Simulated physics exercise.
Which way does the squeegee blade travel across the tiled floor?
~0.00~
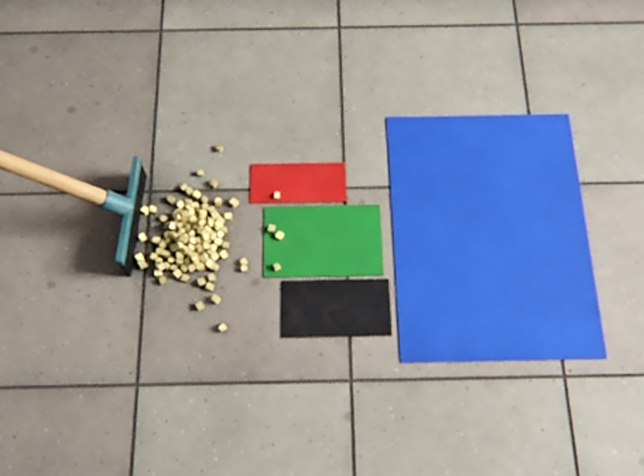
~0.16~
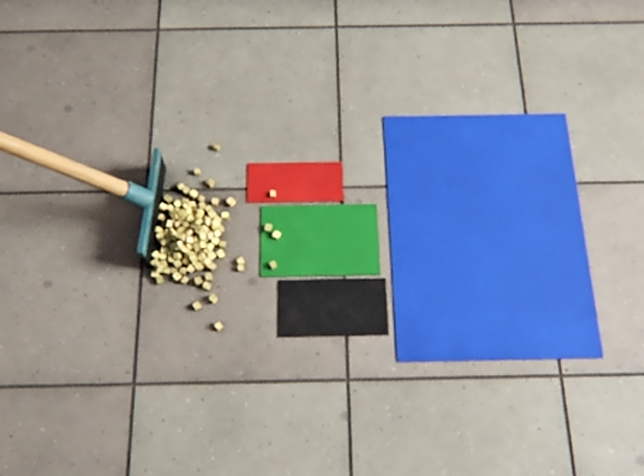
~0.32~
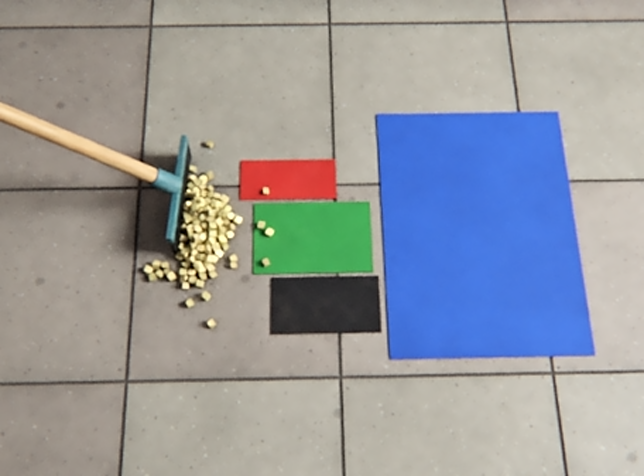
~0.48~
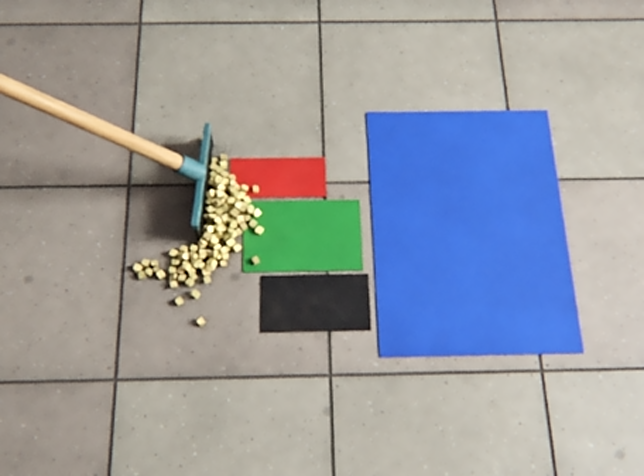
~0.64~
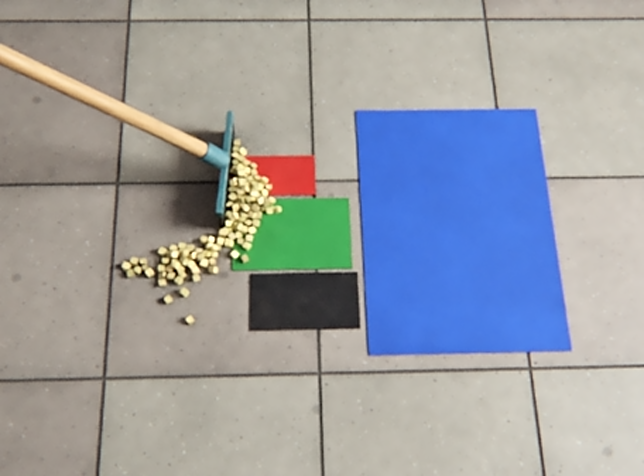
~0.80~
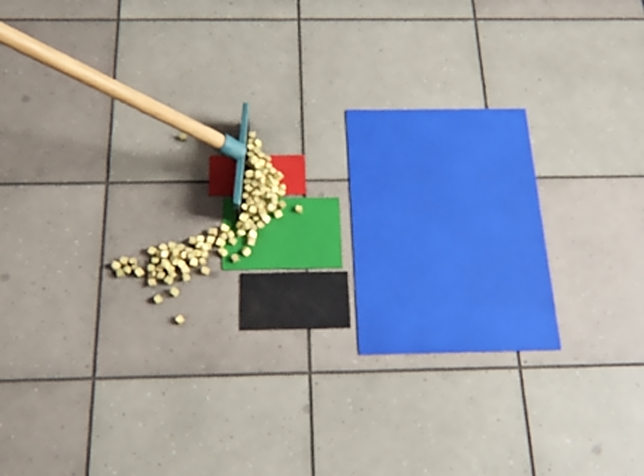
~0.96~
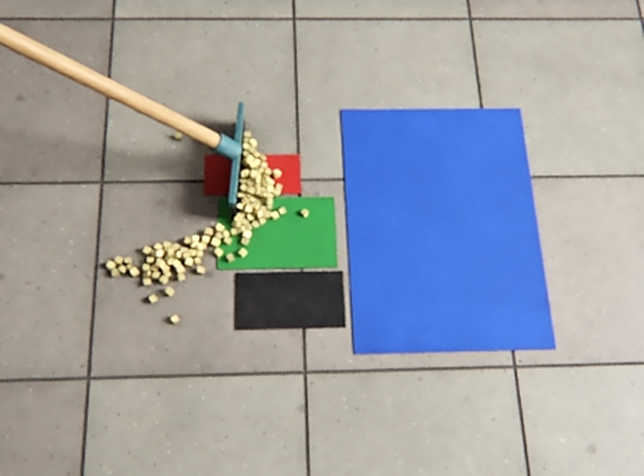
The blade travels to the right, pushing part of the pile of cubes along with it.
A blue sheet stays empty as a squeegee pushes some cubes onto red and green sheets.
